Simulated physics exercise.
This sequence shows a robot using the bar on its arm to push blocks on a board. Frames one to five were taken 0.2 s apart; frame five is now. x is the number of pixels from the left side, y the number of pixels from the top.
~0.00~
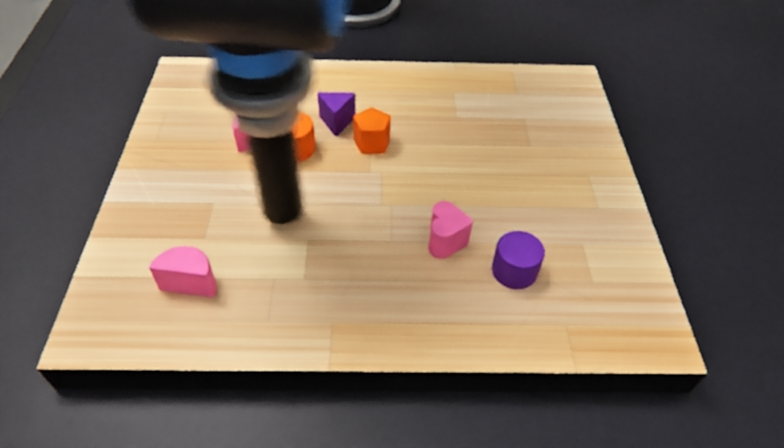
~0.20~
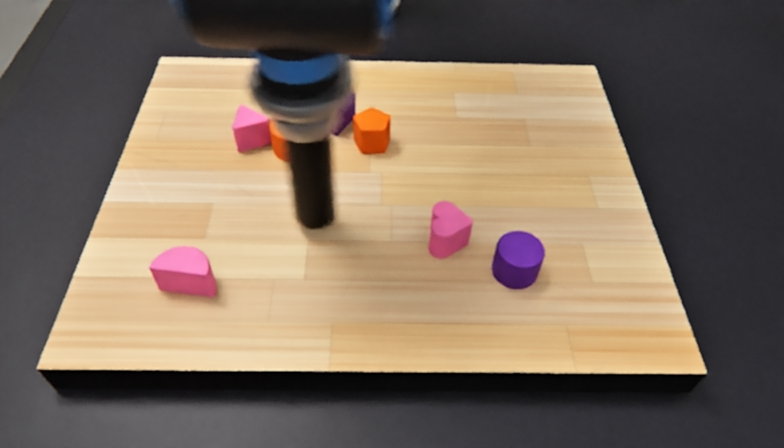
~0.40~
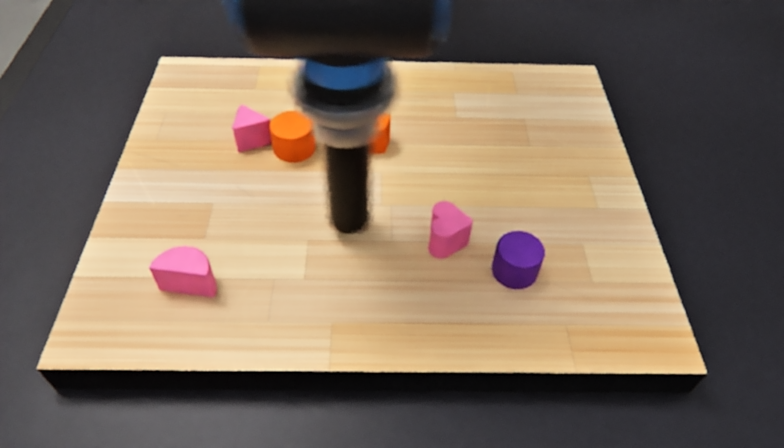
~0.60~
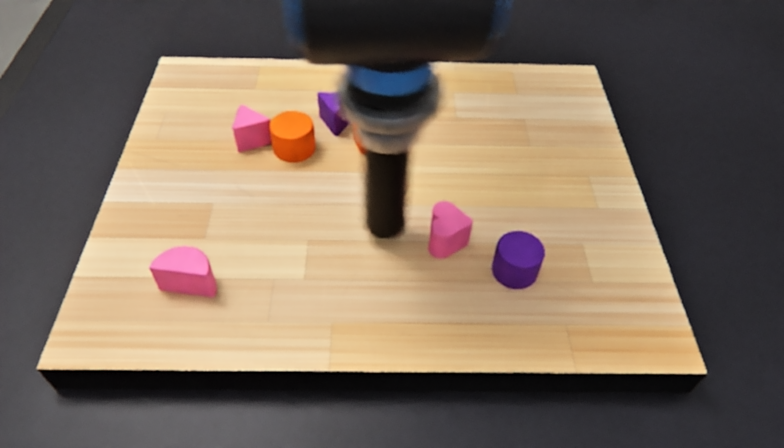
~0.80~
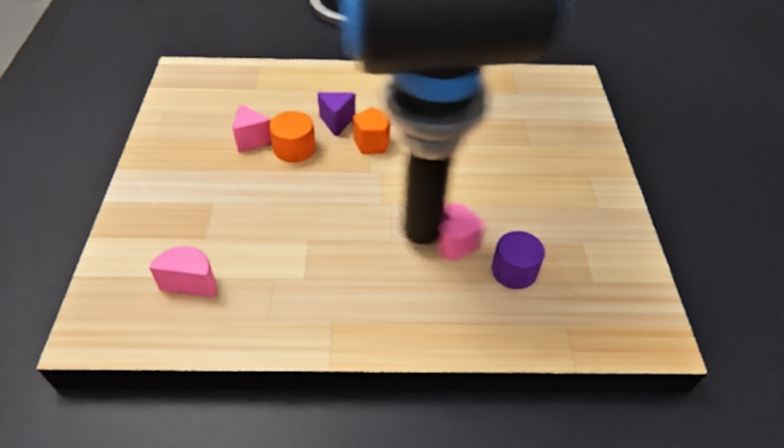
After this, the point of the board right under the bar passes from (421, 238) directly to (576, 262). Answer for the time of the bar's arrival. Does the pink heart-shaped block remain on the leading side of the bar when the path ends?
I expect so.
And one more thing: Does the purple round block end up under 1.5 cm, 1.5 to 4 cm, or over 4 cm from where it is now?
Once the path ends, it will sit over 4 cm from where it is now.
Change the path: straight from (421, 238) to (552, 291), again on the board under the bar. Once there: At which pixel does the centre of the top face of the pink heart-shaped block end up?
The middle of the upper face of the pink heart-shaped block will lie at about (537, 227) in the picture.
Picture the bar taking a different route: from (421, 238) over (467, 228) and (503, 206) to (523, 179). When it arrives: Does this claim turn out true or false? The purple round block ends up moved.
Verdict: False.
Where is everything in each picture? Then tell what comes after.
The first frame shows bar tip (283, 209); block tops, pink heart-shaped block (449, 218); purple round block (521, 248).
The second frame shows bar (316, 213); blocks unchanged.
The third frame shows bar (350, 218); blocks unchanged.
The fourth frame shows bar (385, 223); blocks unchanged.
The fifth frame shows bar (422, 228); pink heart-shaped block (461, 221); purple round block (521, 248).
What follows on the original path. One third of the way, bar (475, 236); pink heart-shaped block (516, 226); purple round block (540, 256).
Two thirds of the way, bar (528, 244); pink heart-shaped block (570, 234); purple round block (568, 271).
At the end, bar (580, 252); pink heart-shaped block (624, 242); purple round block (574, 275).
